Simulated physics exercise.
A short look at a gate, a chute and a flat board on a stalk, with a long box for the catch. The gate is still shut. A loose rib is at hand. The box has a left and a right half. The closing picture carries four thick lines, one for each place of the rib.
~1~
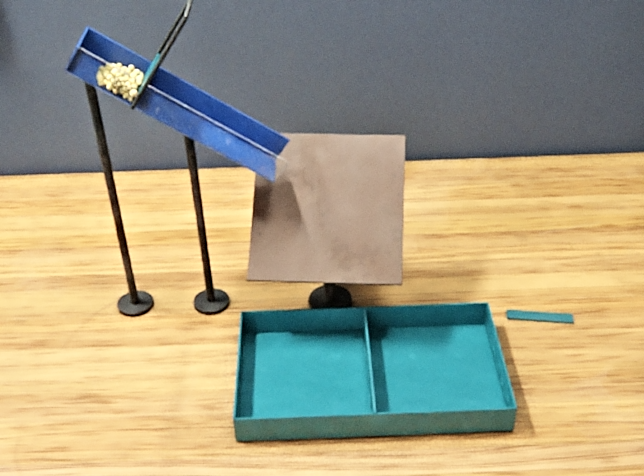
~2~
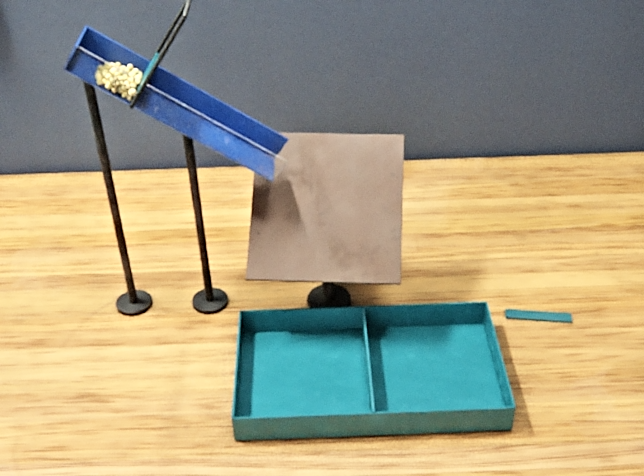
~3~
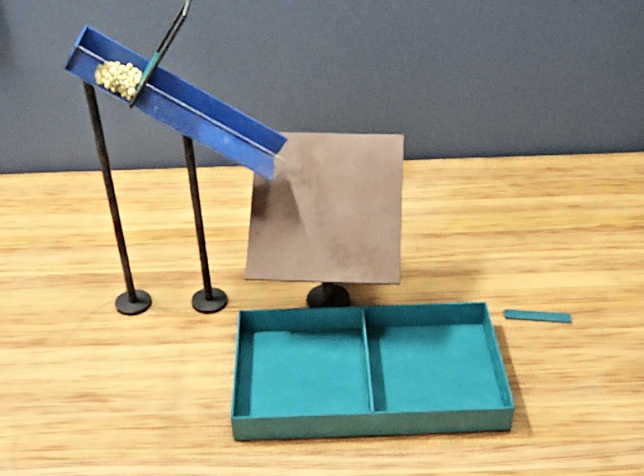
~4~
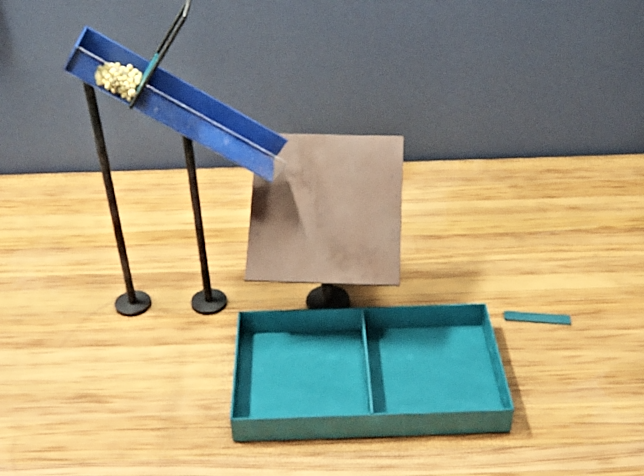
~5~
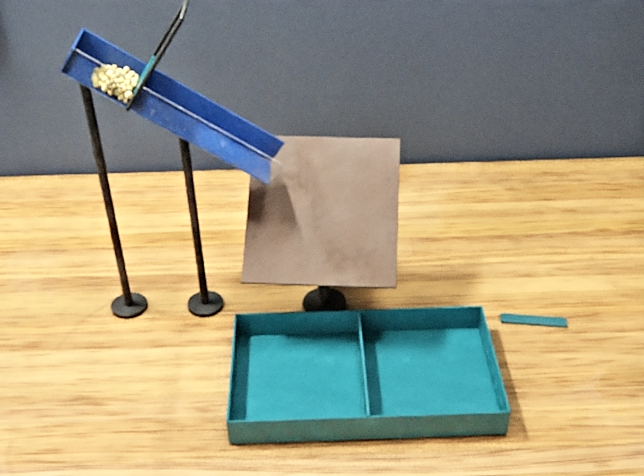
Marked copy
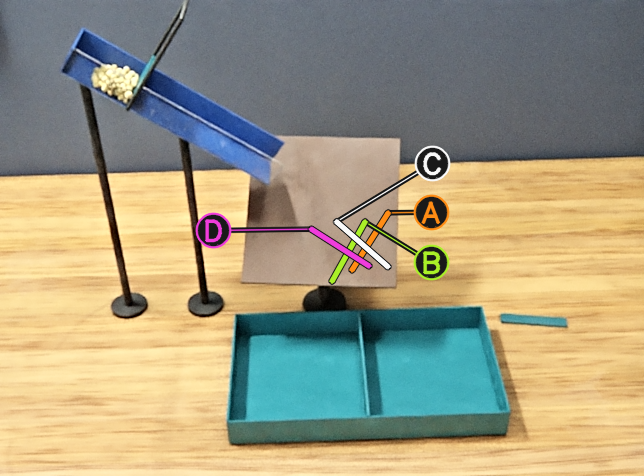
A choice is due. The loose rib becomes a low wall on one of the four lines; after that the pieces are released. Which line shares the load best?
Best: C.
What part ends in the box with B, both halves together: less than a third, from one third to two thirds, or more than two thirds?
Line B gives more than two thirds.
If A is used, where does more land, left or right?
More lands on the left.
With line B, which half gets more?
More lands on the left.
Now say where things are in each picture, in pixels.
Load behind the gate near (127, 80), soya beans; lip of the chute near (275, 171), sloping gently, in the first frame.
Middle of the board near (326, 206), tilted fairly steeply; middle of its low edge near (323, 282); of its high edge near (330, 133), in the second frame.
Front corners of the box near (232, 418) and (514, 407); front end of its middle wall near (373, 412); gate still shut near (152, 66), in the third frame.
Middle of the load near (125, 79); lip near (273, 171), in the fourth frame.
Middle of the load near (122, 81); lip near (270, 173), in the fifth frame.
On the marked copy, line A from (388, 212) to (352, 270); line B from (365, 221) to (332, 281); line C from (336, 221) to (387, 266); line D from (311, 229) to (369, 265).
If A is chosen, of what is caught, the bulk in the left half, a small share in the right.
If B is chosen, of what is caught, the bulk in the left half, a small share in the right.
If C is chosen, of what is caught, close to a third in the left half, close to two thirds in the right.
If D is chosen, of what is caught, only a few in the left half, all but a few in the right.
